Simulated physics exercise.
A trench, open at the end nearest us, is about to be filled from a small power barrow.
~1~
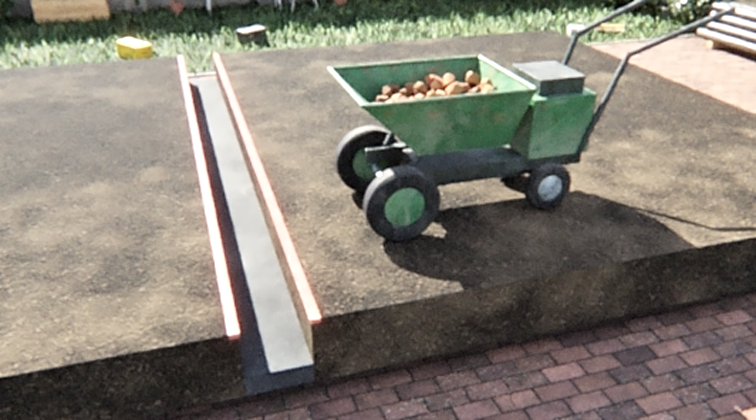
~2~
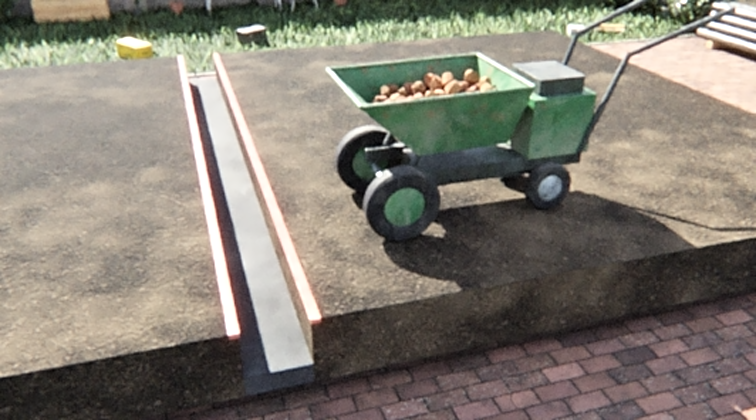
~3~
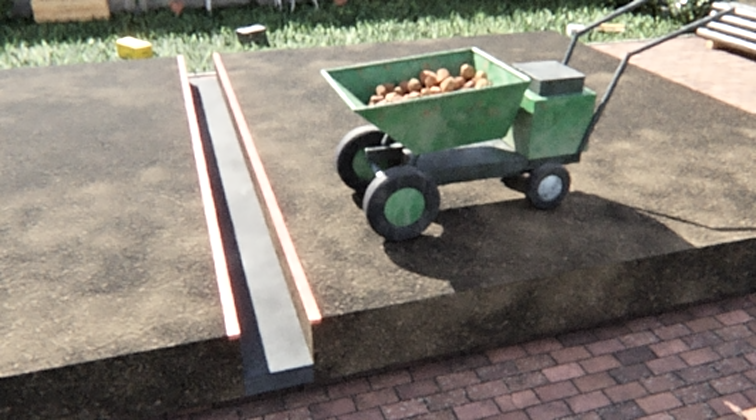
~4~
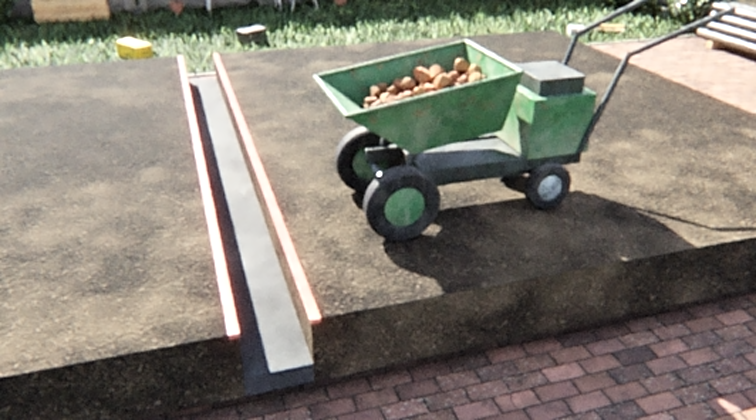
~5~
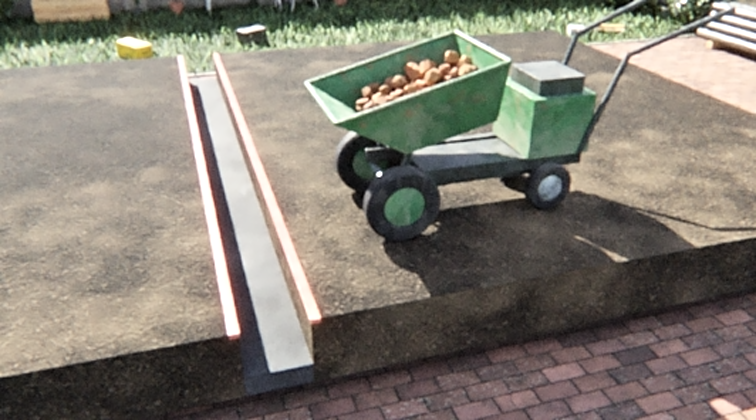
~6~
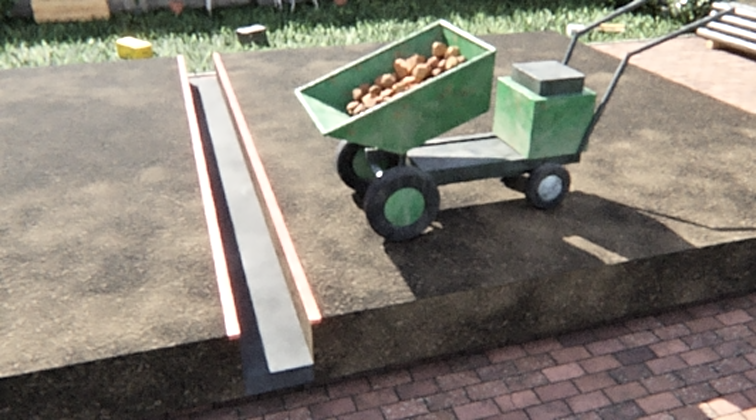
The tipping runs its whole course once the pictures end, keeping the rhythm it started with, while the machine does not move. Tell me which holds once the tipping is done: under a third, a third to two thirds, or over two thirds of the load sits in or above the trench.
Higher than two thirds.
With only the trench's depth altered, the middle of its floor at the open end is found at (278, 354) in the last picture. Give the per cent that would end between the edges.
Estimate: Approx. 90 per cent.
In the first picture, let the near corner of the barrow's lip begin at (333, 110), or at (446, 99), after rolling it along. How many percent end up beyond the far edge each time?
Try 1: 40 %. Try 2: 0 %.
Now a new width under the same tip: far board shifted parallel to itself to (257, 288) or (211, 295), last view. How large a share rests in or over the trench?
Well, it'd be something like 60 per cent the first time and 100 per cent the second.
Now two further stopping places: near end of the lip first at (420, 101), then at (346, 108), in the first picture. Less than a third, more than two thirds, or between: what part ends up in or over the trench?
First spot: Between a third and two thirds; second spot: More than two thirds.
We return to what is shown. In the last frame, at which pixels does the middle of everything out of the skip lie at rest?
I'd mark it at roughly (247, 257).
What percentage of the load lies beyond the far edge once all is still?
Around 5 per cent.
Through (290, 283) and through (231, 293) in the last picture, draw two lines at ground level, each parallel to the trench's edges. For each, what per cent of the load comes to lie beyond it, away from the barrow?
The first comes to 100 %, the second to 0 %.
Soon after the last picture, skip tipped steeply; all in the skip.
A little later, skip tipped right over; most in the skip; about a quarter in or heaped over the trench; a stray few falling.
Later still, skip tipped right over; nearly all in or heaped over the trench; a small part beyond it.
At rest, skip tipped right over; nearly all in or heaped over the trench; a small part beyond it.
